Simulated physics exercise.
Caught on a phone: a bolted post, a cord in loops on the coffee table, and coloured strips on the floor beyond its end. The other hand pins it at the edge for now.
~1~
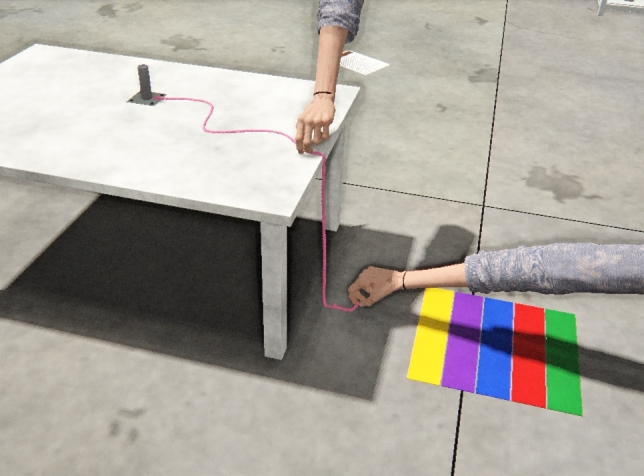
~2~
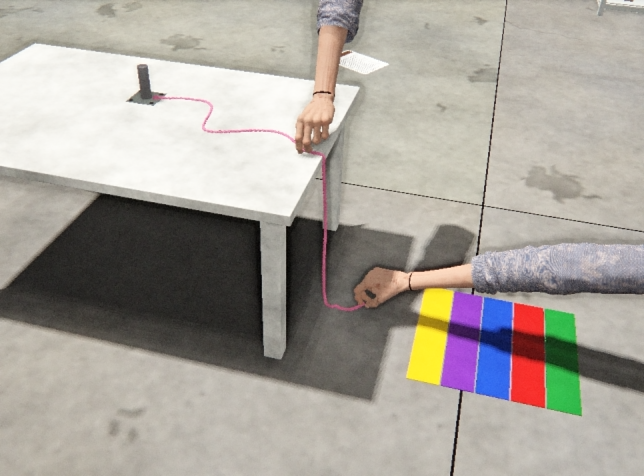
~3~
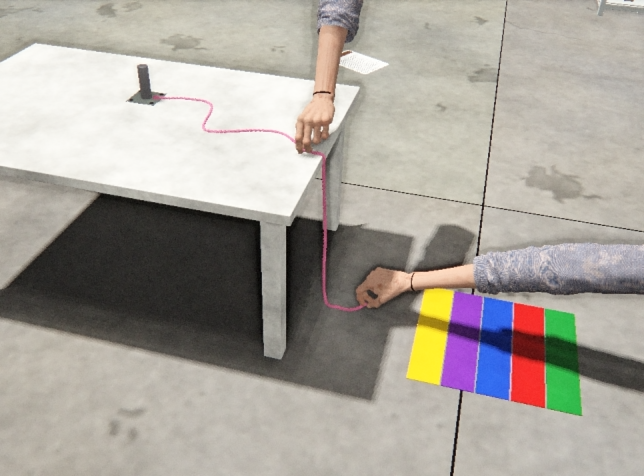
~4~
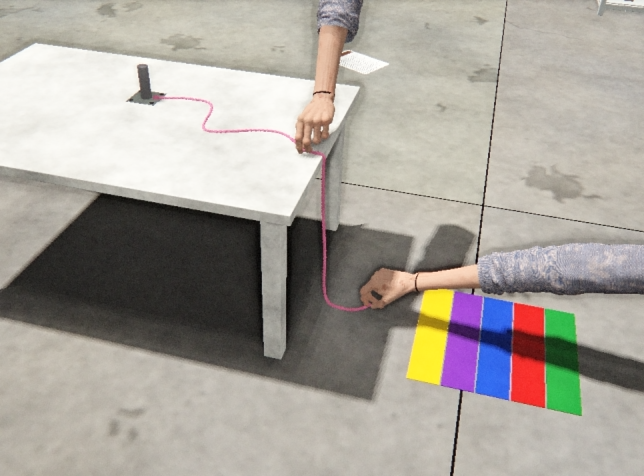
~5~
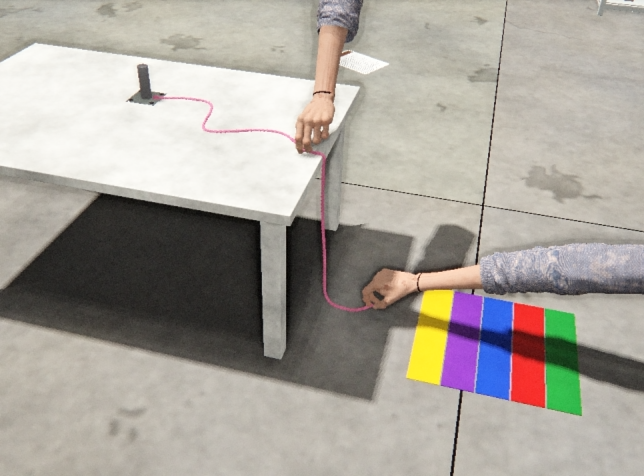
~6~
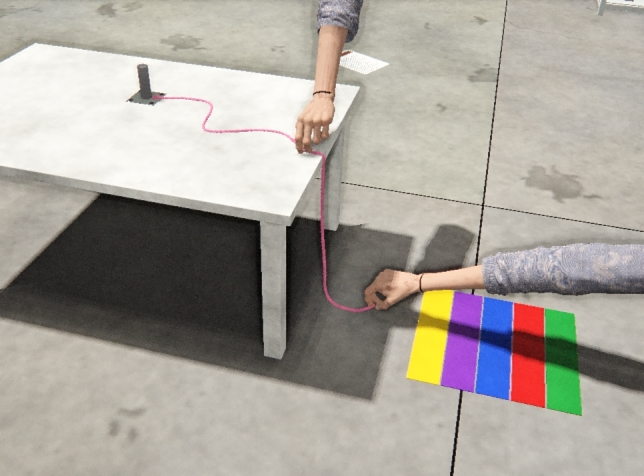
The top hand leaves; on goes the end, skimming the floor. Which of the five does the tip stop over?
It gets as far as the red strip.
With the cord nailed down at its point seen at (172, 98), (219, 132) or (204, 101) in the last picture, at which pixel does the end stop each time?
Near (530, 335), (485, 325) and (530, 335).
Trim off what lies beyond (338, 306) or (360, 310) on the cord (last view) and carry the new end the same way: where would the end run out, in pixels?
About (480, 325) and (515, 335).
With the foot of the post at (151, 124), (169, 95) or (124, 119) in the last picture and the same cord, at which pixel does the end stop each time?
About (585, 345), (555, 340) and (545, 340).
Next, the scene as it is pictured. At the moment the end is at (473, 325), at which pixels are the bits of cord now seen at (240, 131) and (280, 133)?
They go to (284, 135) and to (318, 147).
A little later, end near (473, 325); over purple.
Next, end near (513, 333); over blue.
When it is tight, end near (537, 337); over red. The red one.
